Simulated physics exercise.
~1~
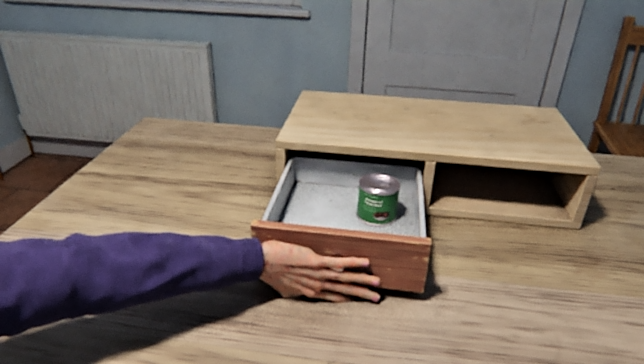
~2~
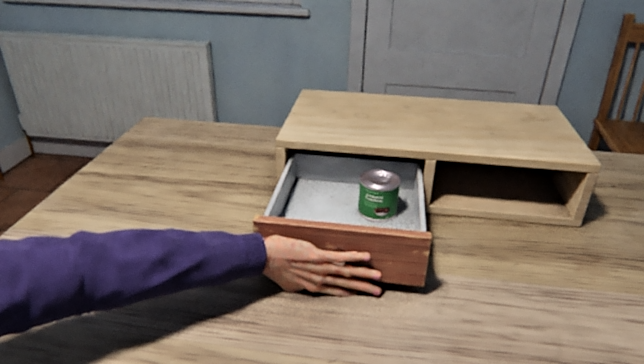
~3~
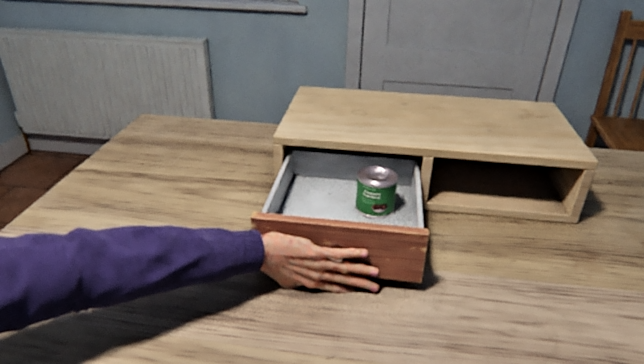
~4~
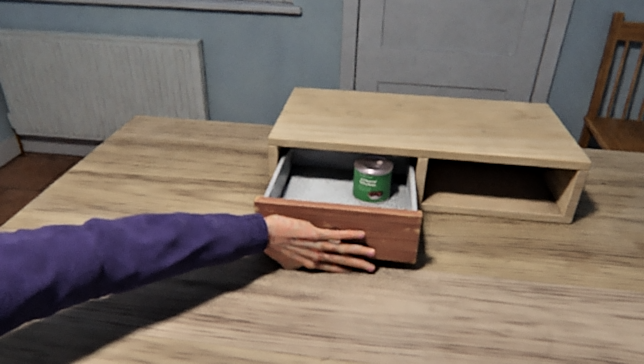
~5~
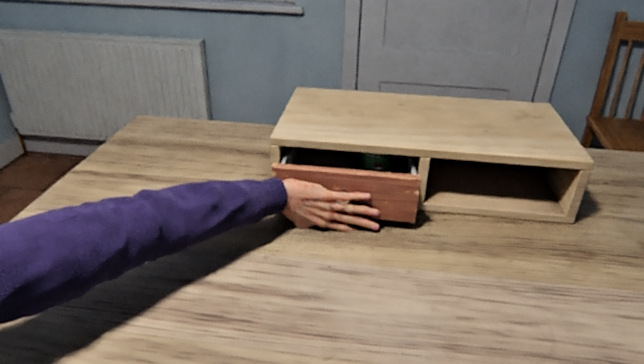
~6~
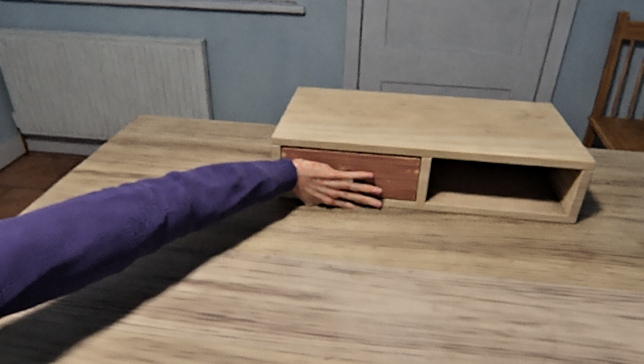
An open drawer with a reddish-brown front and a pale lining holds a small green tin with a silver lid, jutting from the left side of a light wooden chest. The chest sits on a wood-grained table, viewed from slightly above, with an empty compartment on the right and a white radiator, door and wooden chair behind. An arm in a purple sleeve reaches from the left, its hand against the drawer front. The hand rests there briefly, then pushes the drawer inward, carrying the tin under the top. Finally the drawer shuts flush, hiding the tin, with the hand still on it.
